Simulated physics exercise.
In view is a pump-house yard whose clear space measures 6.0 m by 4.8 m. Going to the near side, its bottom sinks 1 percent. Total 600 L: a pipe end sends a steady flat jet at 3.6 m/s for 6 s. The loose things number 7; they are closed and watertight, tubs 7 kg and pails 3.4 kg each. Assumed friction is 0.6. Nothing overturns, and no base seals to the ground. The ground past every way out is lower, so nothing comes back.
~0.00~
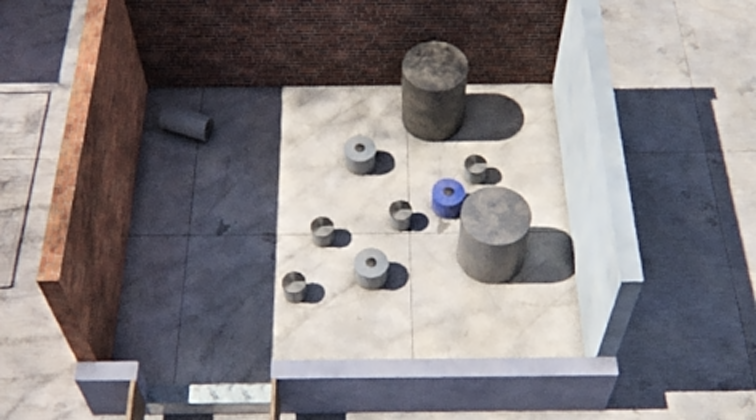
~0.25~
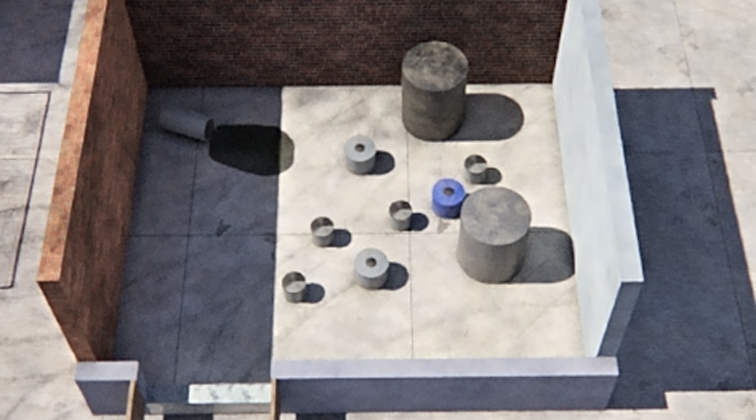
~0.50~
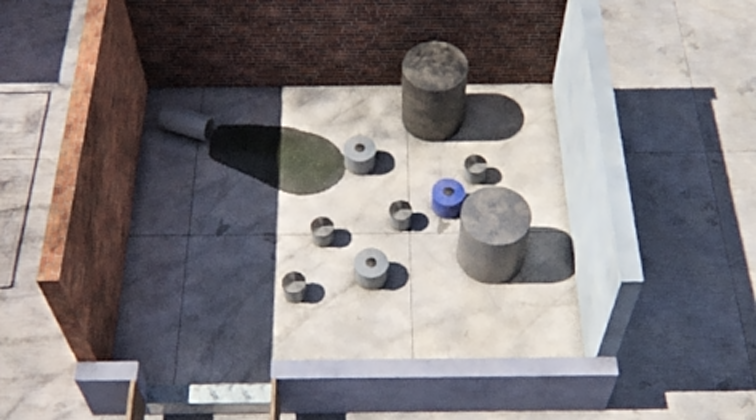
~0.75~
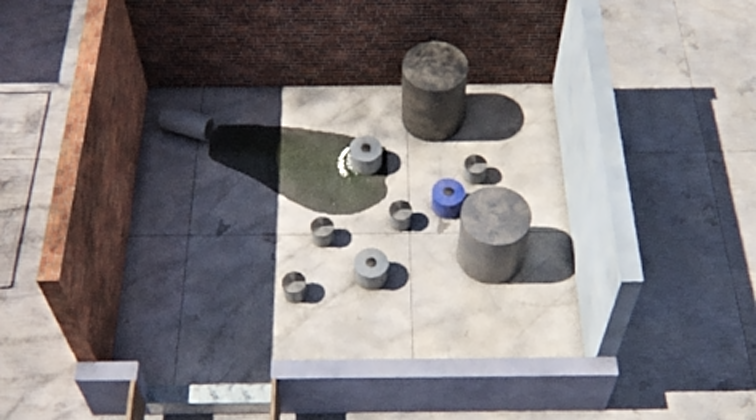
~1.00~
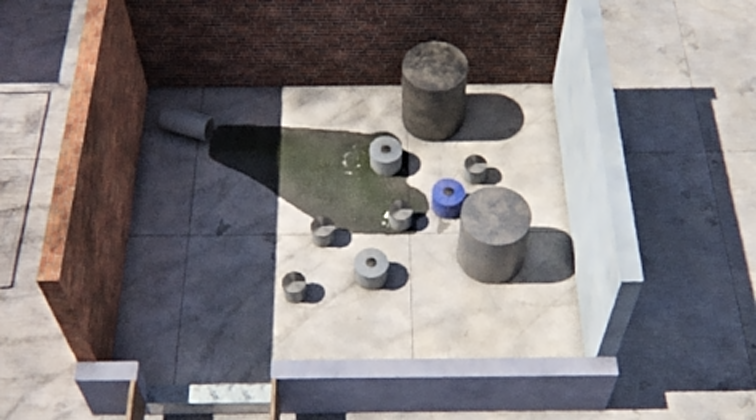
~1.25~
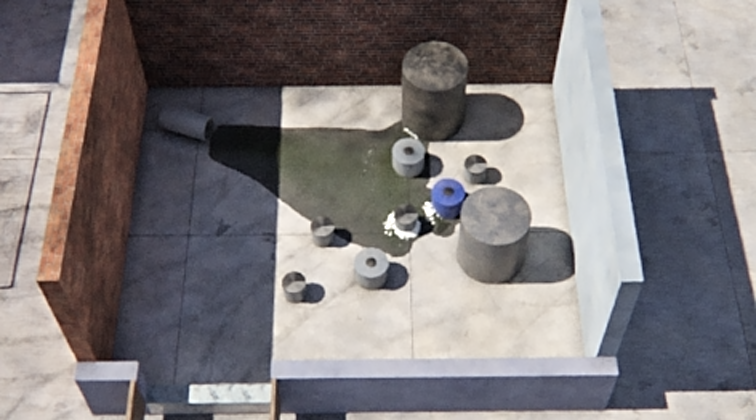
Dark water spreading from a pipe end across a walled yard, pushing a grey tub right, then foaming around a small pail.
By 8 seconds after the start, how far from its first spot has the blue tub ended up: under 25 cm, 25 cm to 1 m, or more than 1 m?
More than 1 m.
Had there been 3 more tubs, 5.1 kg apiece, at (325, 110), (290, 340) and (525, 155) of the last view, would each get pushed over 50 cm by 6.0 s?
Respectively: A smaller shift, a smaller shift, a bigger shift.
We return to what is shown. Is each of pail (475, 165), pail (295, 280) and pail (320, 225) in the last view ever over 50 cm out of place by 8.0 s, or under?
Going one by one: Goes farther, stays closer, stays closer.
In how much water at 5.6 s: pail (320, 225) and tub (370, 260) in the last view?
Close to 1 and 1 centimetres.
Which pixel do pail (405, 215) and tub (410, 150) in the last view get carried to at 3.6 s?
They should sit about (466, 335) and (508, 145) in the last view.
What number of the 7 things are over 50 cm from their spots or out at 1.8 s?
Tally: 2.
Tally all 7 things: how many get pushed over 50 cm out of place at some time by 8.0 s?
By my tally, 4.
After 1.8 s the blue tub is near (475, 193), 0.4 m from its start, aground; 0 of 7 are out; 0 afloat.
After 3.6 s the blue tub is near (556, 203), 1.4 m from its start, afloat; 0 of 7 are out; 1 afloat.
After 5.6 s the blue tub is near (526, 304), 2.0 m from its start, aground; 0 of 7 are out; 2 afloat.
After 8.0 s the blue tub is near (491, 292), 1.6 m from its start, afloat; 0 of 7 are out; 3 afloat.
